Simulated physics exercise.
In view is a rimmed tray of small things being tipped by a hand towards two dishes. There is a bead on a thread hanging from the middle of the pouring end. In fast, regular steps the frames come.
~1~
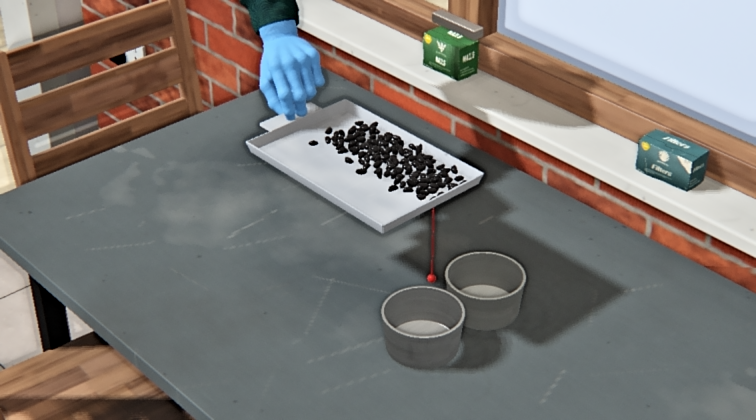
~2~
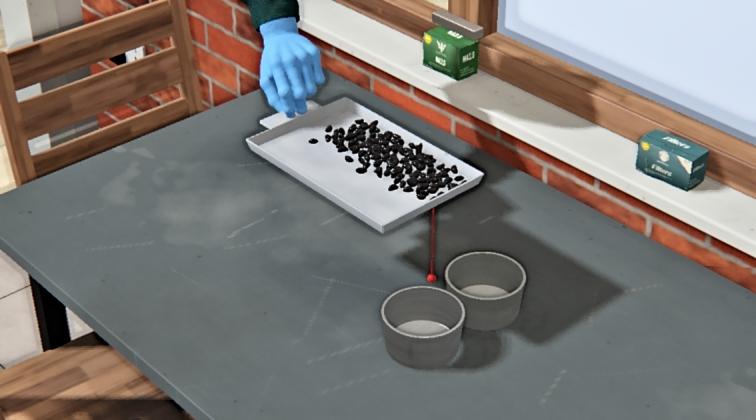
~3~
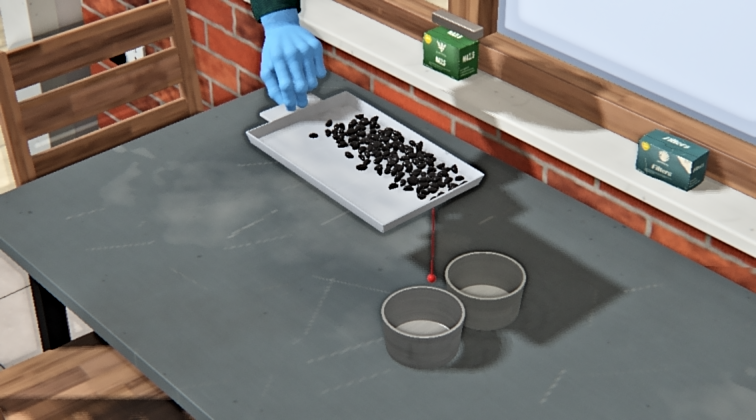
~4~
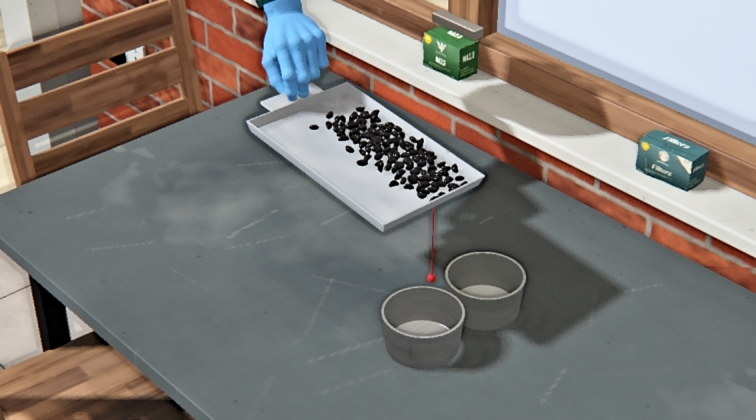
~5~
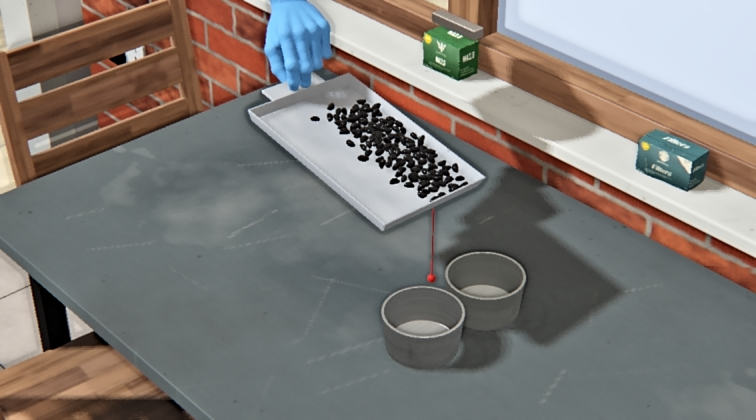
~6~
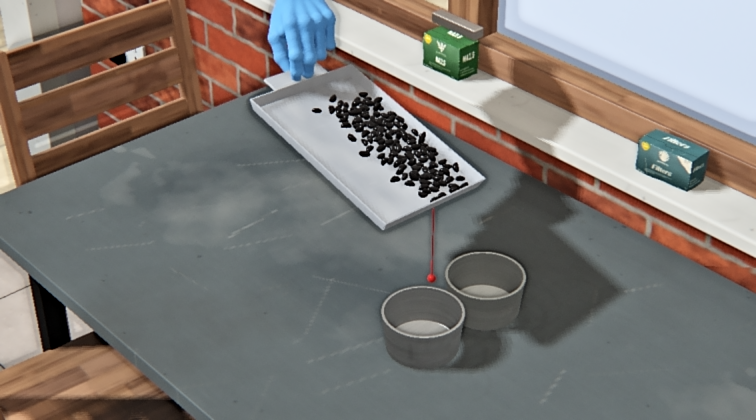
A blue-gloved hand gradually raises the near-handle end of a tray of black beans.
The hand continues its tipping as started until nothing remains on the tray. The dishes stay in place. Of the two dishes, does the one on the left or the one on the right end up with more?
The one on the right.
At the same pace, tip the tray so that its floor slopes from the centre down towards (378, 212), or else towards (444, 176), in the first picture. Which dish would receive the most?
First the left one, then the dish on the right.
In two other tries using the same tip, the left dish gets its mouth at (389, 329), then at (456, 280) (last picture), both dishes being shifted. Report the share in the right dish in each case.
Approximately 40 percent, followed by approximately 0 percent.
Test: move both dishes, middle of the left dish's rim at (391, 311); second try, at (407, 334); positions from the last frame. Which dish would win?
Try 1 - the dish at right, try 2 - the dish at right.
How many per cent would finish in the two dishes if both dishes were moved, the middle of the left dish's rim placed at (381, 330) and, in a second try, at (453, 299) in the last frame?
First placement near 30 percent, second near 80 percent.
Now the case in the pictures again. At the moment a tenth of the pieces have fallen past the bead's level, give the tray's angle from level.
At some 85 degrees.
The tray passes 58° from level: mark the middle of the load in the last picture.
Look close to (441, 156) in the last picture.
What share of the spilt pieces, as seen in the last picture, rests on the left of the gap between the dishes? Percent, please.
That would be roughly 0 per cent.
Soon after the last picture, tray tipped steeply; nearly all on the tray; a stray few in the air.
A little later, tray tipped right over; about a quarter on the tray; a stray few in the left dish; about a third in the right dish; a small part outside both; about a quarter in the air.
Later still, tray tipped past a quarter turn; a small part in the left dish; about two thirds in the right dish; about a quarter outside both.
At rest, tray tipped past a quarter turn; a small part in the left dish; about two thirds in the right dish; about a quarter outside both.
